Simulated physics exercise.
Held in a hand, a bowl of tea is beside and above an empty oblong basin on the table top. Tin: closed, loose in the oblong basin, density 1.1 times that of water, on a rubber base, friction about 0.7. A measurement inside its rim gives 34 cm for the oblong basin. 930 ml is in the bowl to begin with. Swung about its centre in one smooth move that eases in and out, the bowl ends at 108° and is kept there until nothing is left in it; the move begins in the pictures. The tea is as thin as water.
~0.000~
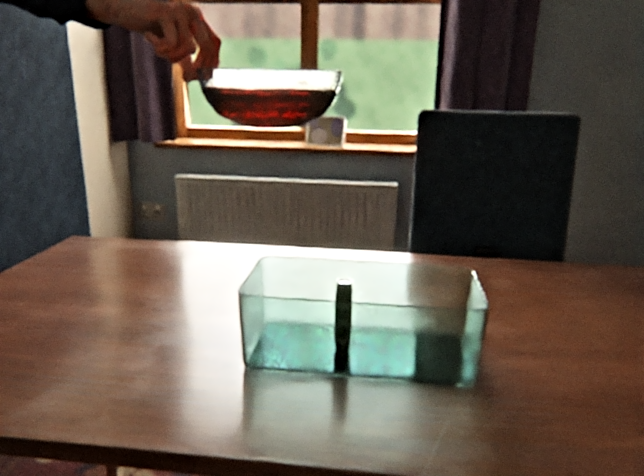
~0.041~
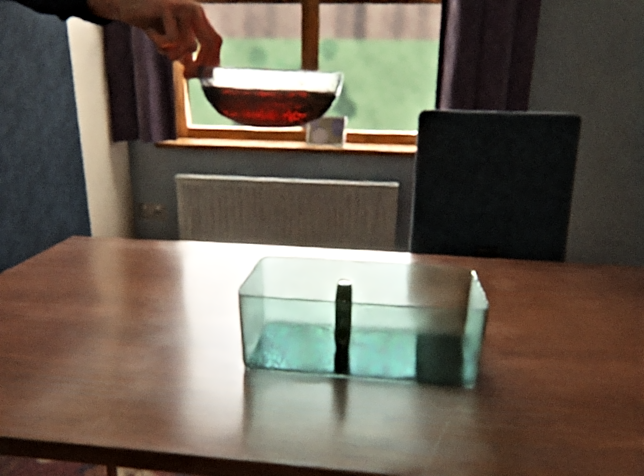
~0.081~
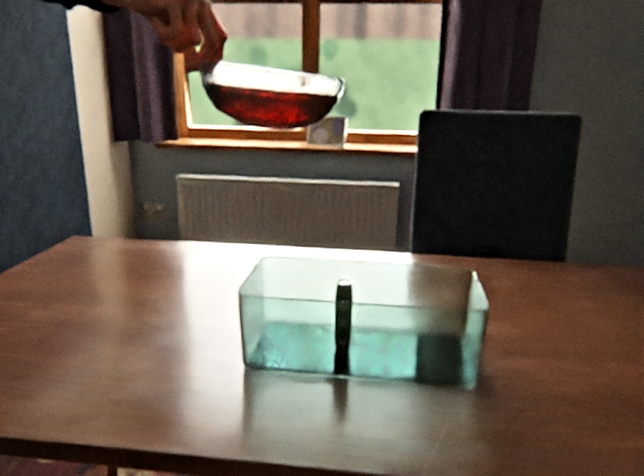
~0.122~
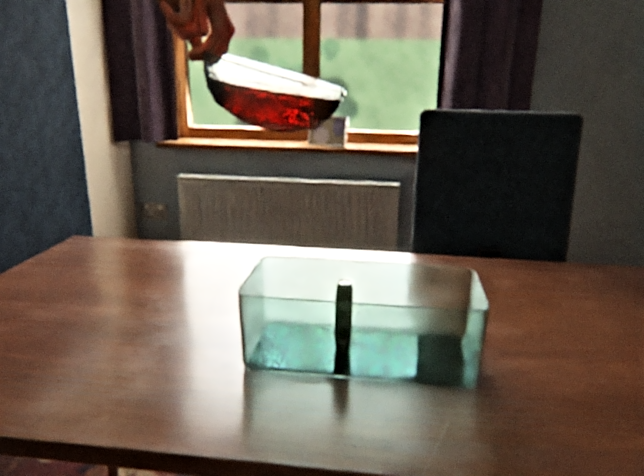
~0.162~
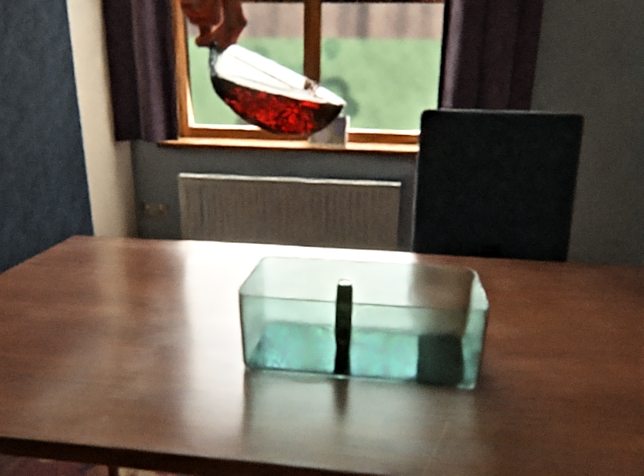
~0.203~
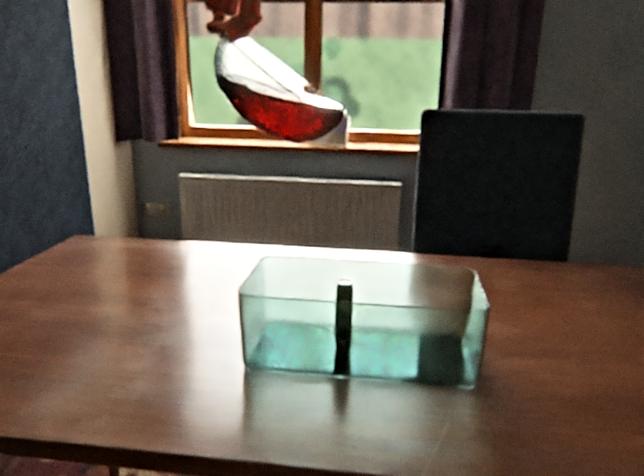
A hand at the upper left holds a clear glass bowl of red-brown tea in front of a bright window, above a wooden table seen from the front and slightly above. On the table sits a pale green, see-through oblong basin with a dark upright strip, with a radiator and dark chair behind. The hand rises and tilts the bowl steadily down to the right, while the camera stays nearly still.
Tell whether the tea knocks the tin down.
It is going to fail.
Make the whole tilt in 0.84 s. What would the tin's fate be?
Then the tin tumbles.
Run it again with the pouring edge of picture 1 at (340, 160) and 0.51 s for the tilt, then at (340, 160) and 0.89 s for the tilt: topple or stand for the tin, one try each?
Run one: It does not tip. Run two: It does not tip.
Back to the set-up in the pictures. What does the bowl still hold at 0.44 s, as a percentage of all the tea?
I'd estimate some 3 % remains.
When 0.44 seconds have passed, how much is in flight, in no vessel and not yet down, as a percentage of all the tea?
82 %.
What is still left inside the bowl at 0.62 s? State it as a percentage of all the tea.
0 %.
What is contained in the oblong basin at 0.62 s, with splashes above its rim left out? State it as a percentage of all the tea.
Near 90 in a hundred.
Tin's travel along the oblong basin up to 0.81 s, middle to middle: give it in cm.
Around 8 centimetres.
After 0.44 s the tilt is 104° and 3 per cent is still to pour; the tin stands where it began.
After 0.62 s the tilt is 108° and 0 per cent is still to pour; the tin leans 18°.
After 0.81 s the tilt is 108° and 0 per cent is still to pour; the tin lies on its side.
After 1.01 s the tilt is 108° and 0 per cent is still to pour; the tin lies on its side.
In the end the tin lies on its side.
